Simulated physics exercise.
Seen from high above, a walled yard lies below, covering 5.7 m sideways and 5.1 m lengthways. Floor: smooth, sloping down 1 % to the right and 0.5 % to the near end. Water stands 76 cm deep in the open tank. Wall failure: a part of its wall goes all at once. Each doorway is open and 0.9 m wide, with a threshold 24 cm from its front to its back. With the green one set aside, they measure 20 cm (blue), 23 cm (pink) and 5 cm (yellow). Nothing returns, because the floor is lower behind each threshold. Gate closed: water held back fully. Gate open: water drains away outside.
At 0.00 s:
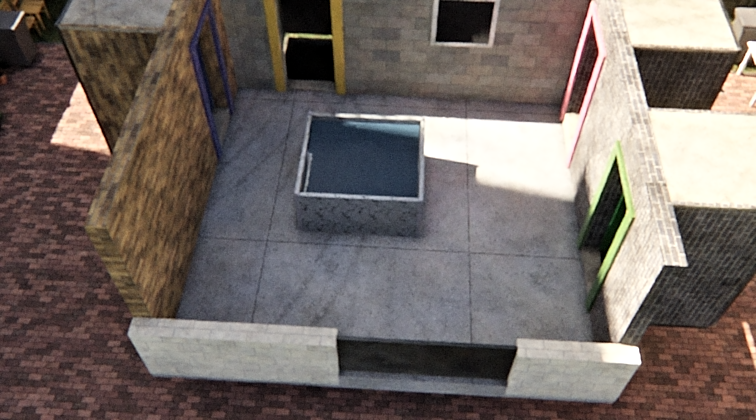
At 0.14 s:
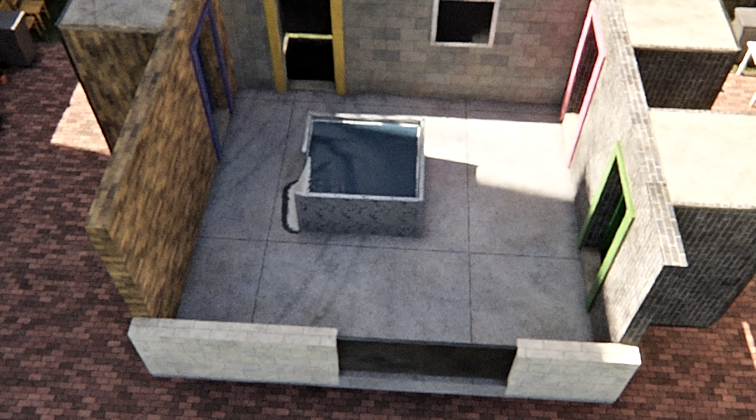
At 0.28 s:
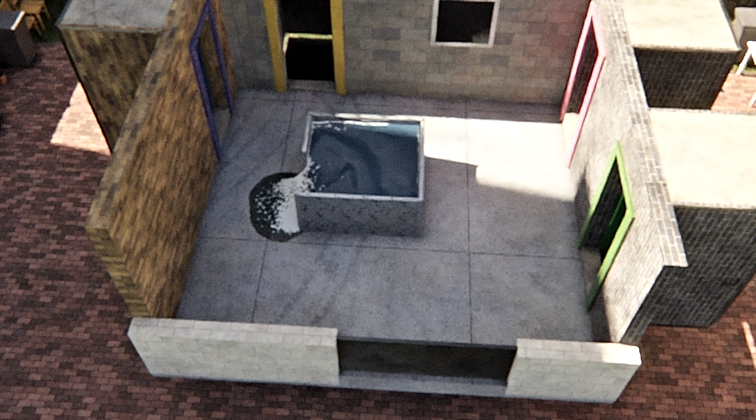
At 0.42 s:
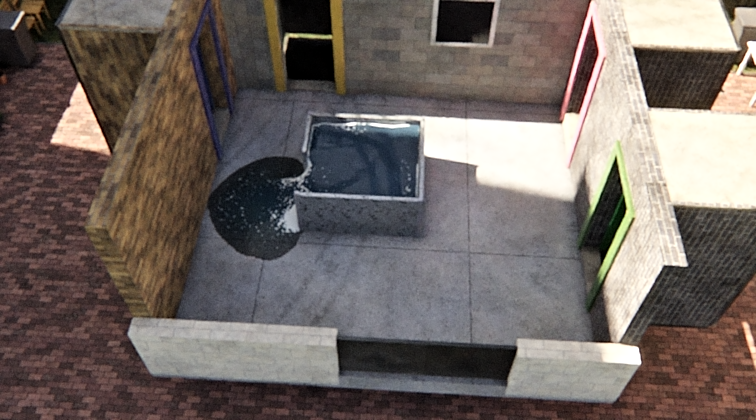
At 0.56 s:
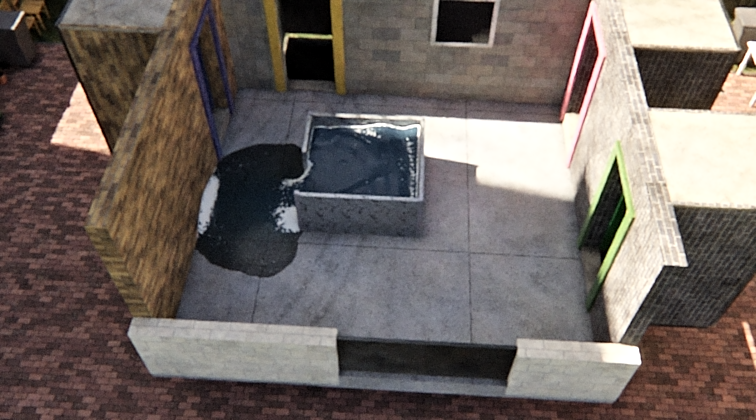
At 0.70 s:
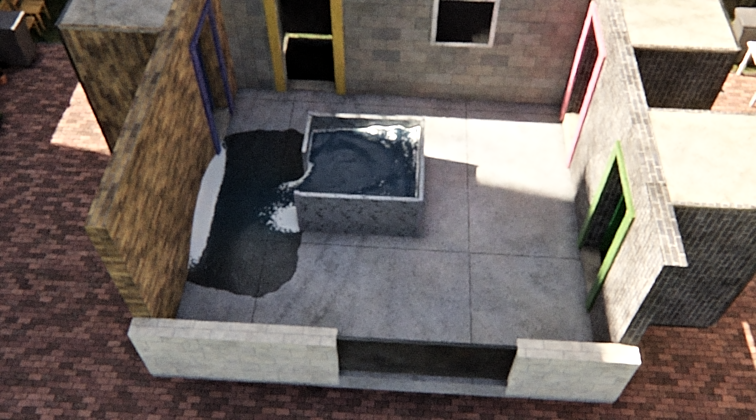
Dark water poured out of the left side of a square open tank in a walled yard, spreading across the pale floor to the left-hand wall and then along it, while the right side stayed dry.
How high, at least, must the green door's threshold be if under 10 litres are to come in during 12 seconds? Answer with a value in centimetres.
I would say about 10 cm.
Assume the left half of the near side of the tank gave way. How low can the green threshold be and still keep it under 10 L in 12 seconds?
Then it needs around 10.5 cm.
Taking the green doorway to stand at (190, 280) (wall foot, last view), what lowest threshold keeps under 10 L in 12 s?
Roughly 19 cm, give or take.
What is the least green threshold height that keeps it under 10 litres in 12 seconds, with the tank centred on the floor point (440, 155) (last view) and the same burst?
About 10.0 cm.
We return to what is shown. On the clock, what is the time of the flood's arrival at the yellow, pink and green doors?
Arrives: Yellow 1.8 s / pink 4.5 s / green 3.8 s.
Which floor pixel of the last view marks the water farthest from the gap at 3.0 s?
Pixel close to (535, 371).
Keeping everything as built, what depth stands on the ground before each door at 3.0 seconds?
Yellow door 11 cm, pink door 0 cm, blue door 10 cm, green door 0 cm.
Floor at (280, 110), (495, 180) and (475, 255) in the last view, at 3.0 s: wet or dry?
Listed order - soaked through, unwetted, unwetted.
After 1.4 s water covers 20 % of the floor, deepest (42 cm) near (206, 210); it has not reached the green door.
After 3.0 s water covers 50 % of the floor, deepest (27 cm) near (169, 348); it has not reached the green door.
After 12.0 s water covers 100 % of the floor, deepest (12 cm) near (582, 314); 12 cm at the green door, 4 litres in over its 11 cm threshold.
At the green door as built, the water arrived by 3.9 s and peaked near 13 cm at 6.6 s.
With a threshold of 8 cm, 43 litres would have come in within the 12 s; with 11 cm, 4 litres. So under 10 litres takes about 10 cm.
